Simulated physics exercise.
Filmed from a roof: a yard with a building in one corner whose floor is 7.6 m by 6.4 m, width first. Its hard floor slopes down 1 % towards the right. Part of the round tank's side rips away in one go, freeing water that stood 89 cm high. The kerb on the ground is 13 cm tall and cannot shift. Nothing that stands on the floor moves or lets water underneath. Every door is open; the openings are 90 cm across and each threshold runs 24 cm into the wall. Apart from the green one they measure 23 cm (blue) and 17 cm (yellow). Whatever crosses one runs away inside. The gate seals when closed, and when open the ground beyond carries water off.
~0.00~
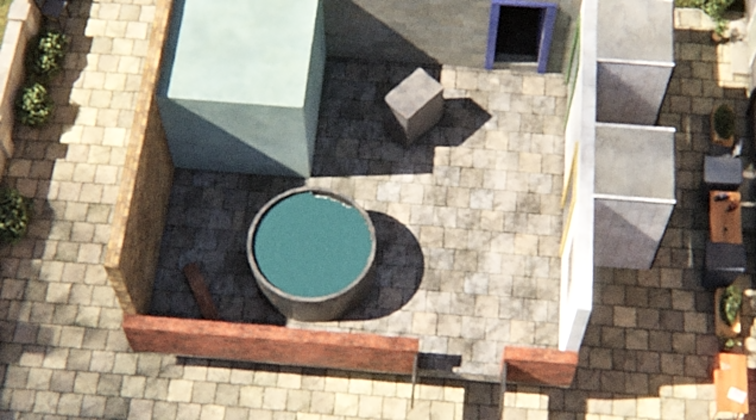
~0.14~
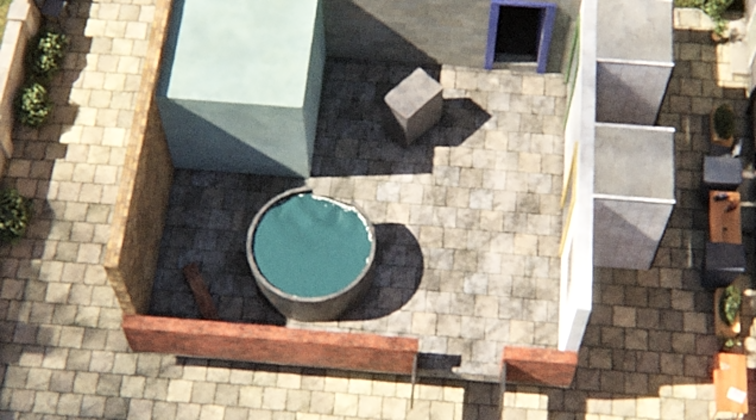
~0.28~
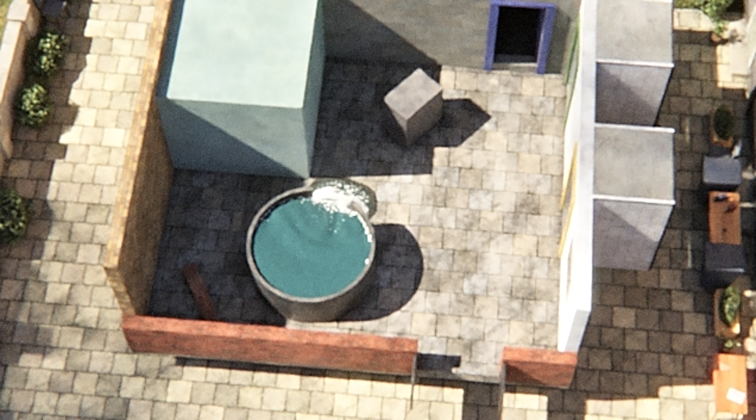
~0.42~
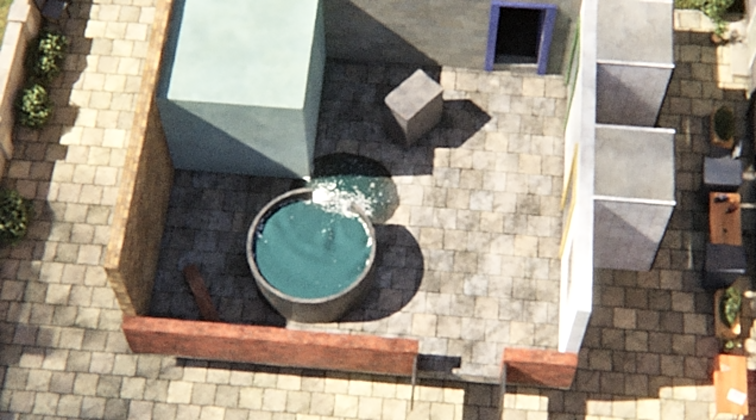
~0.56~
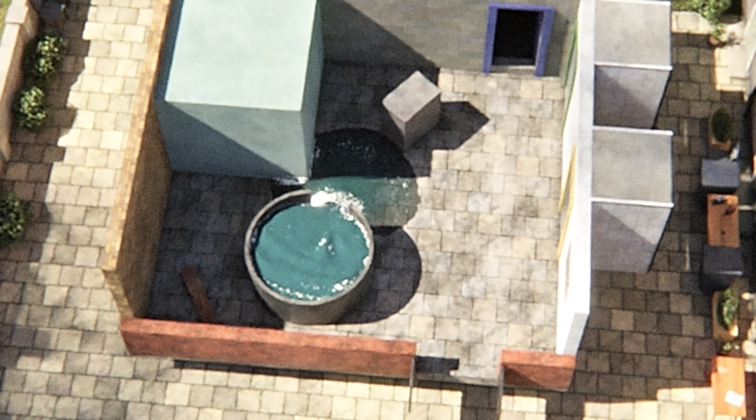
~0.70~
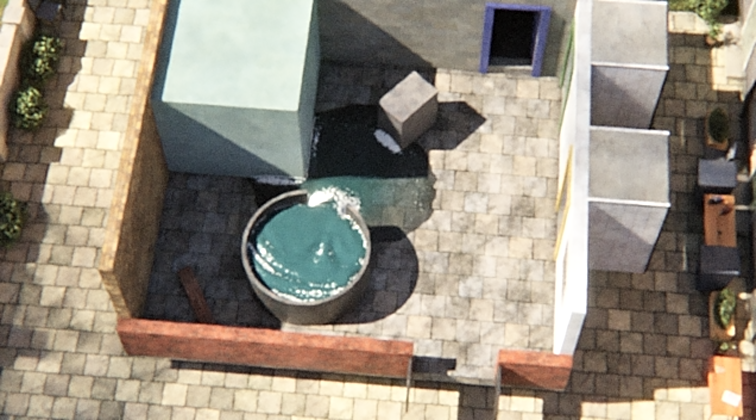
To begin with, a round tank of still teal water stands in a walled, paved yard beside a pale boxy building. Water then breaks out through the tank's far side, foaming white, and spreads across the paving in a widening dark pool that reaches the small grey block.
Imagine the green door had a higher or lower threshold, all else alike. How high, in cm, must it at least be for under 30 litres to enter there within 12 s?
Some 25 cm above the ground.
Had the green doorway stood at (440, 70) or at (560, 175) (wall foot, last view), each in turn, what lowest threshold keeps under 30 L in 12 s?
Roughly 11.0 and 15 cm.
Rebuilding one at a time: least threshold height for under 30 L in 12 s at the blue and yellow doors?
Roughly 16 cm at blue and 6.5 cm at yellow.
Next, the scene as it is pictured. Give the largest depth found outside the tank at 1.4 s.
About 40 cm.
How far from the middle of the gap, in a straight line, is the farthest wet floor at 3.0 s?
Some 5.6 m out.
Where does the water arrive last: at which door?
It is the yellow one.
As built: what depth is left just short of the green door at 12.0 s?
About 12.5 cm.
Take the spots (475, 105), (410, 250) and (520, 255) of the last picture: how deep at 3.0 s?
In that order: 6, 0 and 0 cm.
After 1.4 s water covers 35 % of the floor, deepest (40 cm) near (332, 212); it has not reached the green door.
After 3.0 s water covers 45 % of the floor, deepest (34 cm) near (345, 102); 21 cm at the green door, 5 litres in over its 17 cm threshold.
After 12.0 s water covers 90 % of the floor, deepest (16 cm) near (552, 371); 13 cm at the green door, 170 litres in over its 17 cm threshold.
At the green door as built, the water arrived by 2.0 s and peaked near 34 cm at 3.4 s.
With a threshold of 22.5 cm, 57 litres would have come in within the 12 s; with 31 cm, 8 litres. So under 30 litres takes about 25 cm.
